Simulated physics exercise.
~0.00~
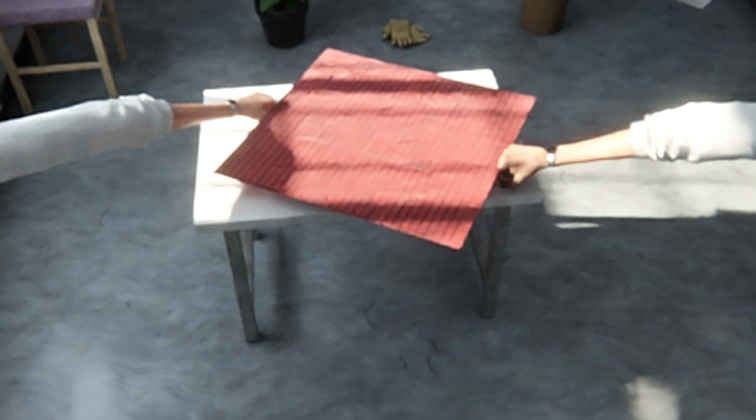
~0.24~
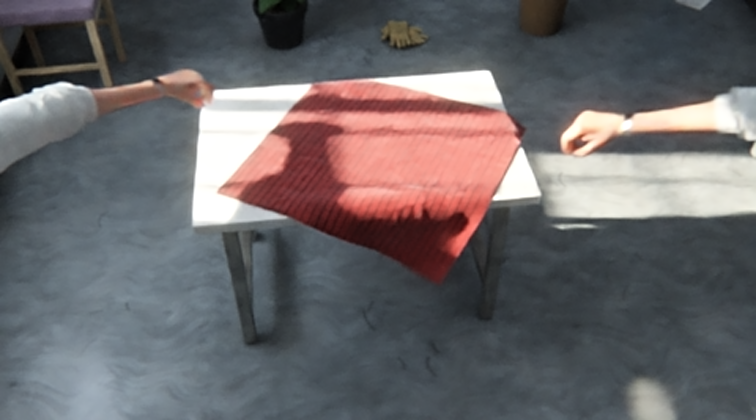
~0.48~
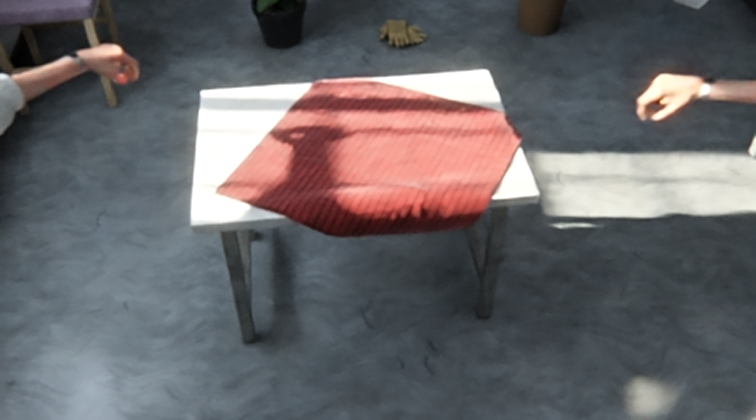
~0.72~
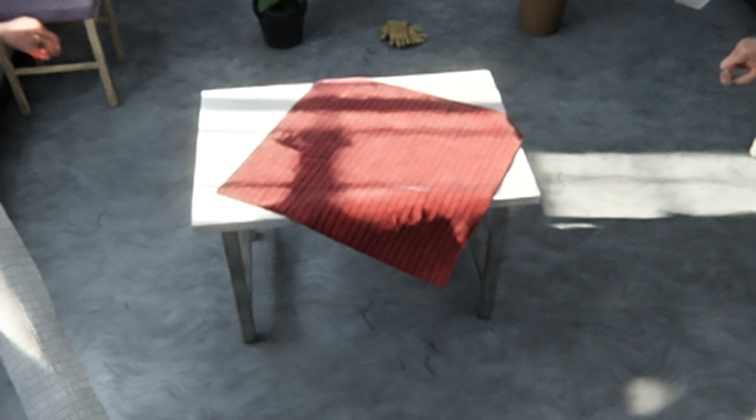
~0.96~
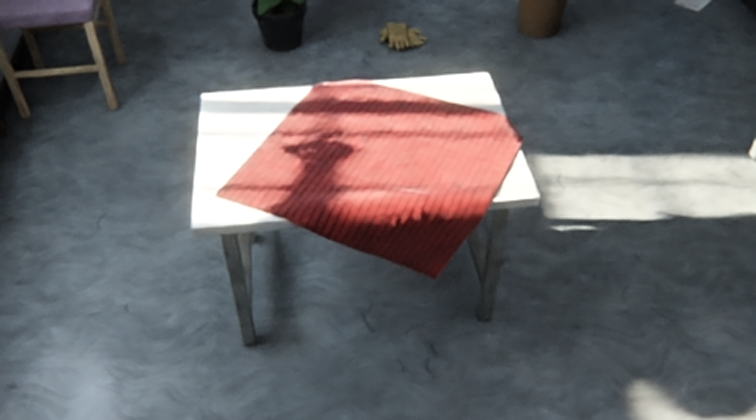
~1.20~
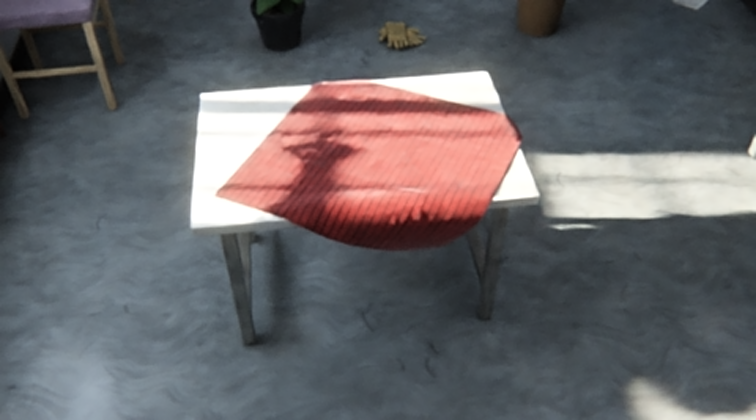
On a white side table, two hands release a red cloth, which swings but stays.
